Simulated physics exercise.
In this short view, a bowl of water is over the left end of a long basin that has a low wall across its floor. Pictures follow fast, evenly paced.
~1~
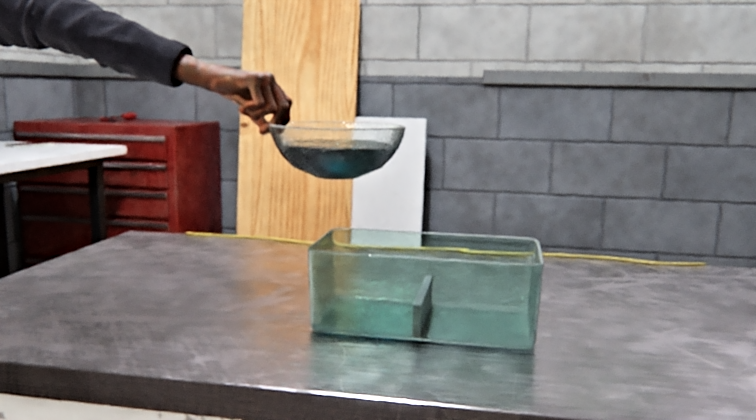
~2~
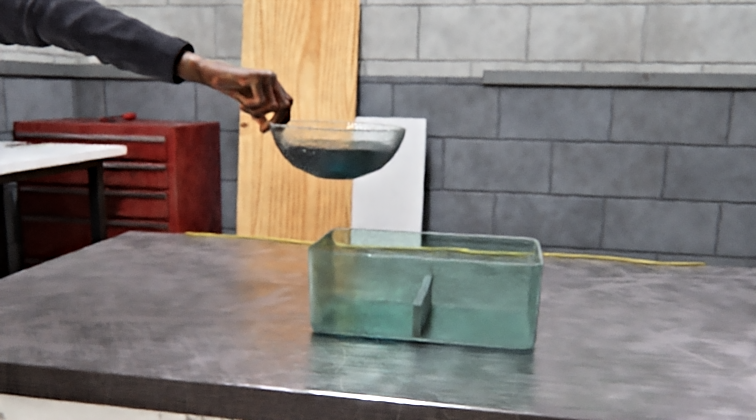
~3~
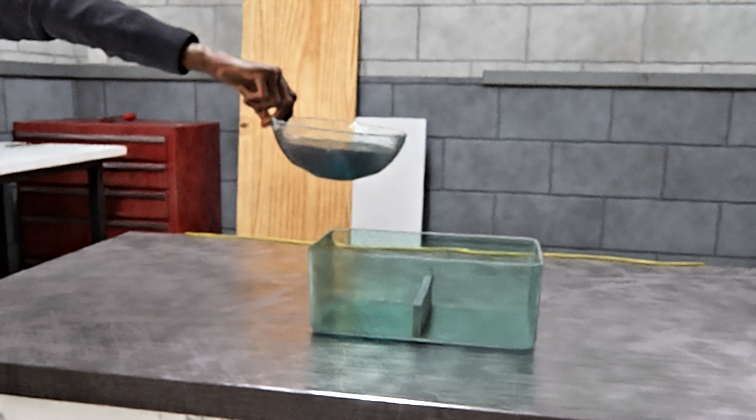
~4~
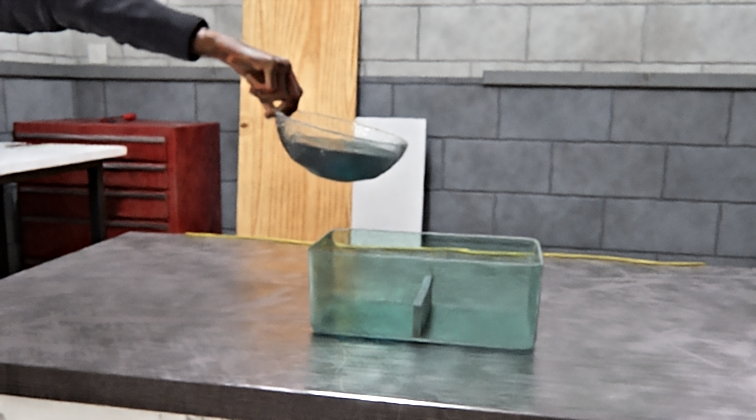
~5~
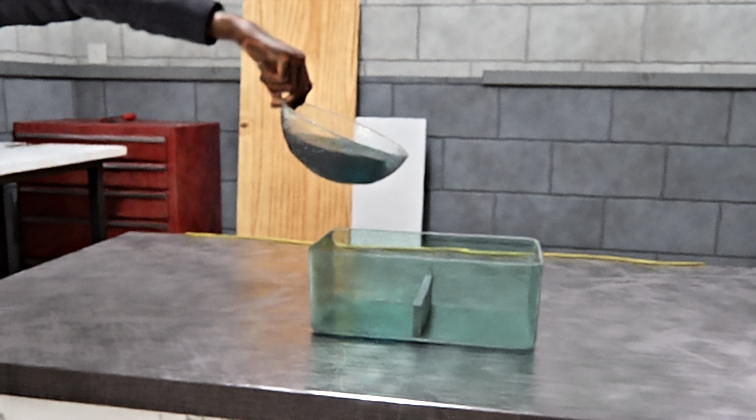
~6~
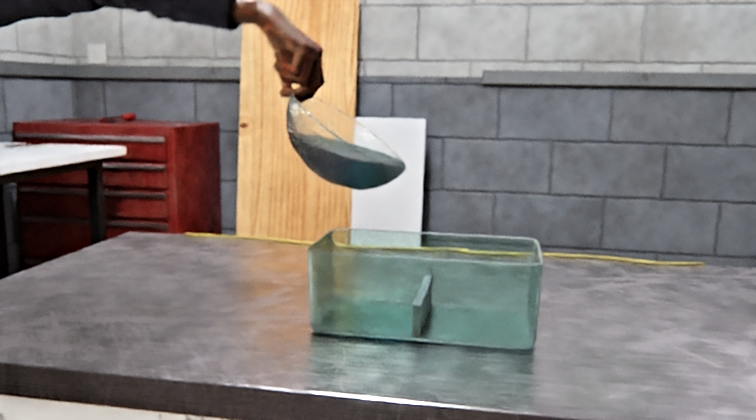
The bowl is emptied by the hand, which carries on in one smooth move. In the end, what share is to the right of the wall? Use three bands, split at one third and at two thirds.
Between a third and two thirds ends up there.
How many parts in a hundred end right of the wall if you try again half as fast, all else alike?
Estimate: Around 60 %.
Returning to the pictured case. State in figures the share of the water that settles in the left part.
I'd estimate around 50 per cent.
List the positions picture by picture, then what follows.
In the first frame, tilt 0°; pouring edge (404, 129); surface from (282, 143) to (397, 146); the long basin's rim runs from (321, 240) to (540, 253); the wall's top is at (424, 290).
In the second frame, tilt 2°; pouring edge (404, 131); surface from (282, 142) to (397, 147).
In the third frame, tilt 6°; pouring edge (406, 136); surface from (284, 139) to (397, 150).
In the fourth frame, tilt 13°; pouring edge (407, 145); surface from (286, 136) to (399, 155).
In the fifth frame, tilt 23°; pouring edge (407, 157); surface from (290, 134) to (400, 160).
In the sixth frame, tilt 34°; pouring edge (404, 171); surface from (295, 134) to (399, 163).
A moment on, the bowl is tipped on its side and 5 per cent is still to pour, 28 is left of the wall and 34 right of it.
Next, the bowl is tipped on its side and 0 per cent is still to pour, 48 is left of the wall and 44 right of it.
Then the bowl is tipped on its side and 0 per cent is still to pour, 48 is left of the wall and 44 right of it.
Later the bowl is tipped on its side and 0 per cent is still to pour, 50 is left of the wall and 46 right of it.
In the end 50 per cent lies left of the wall, 46 right of it and 4 outside.
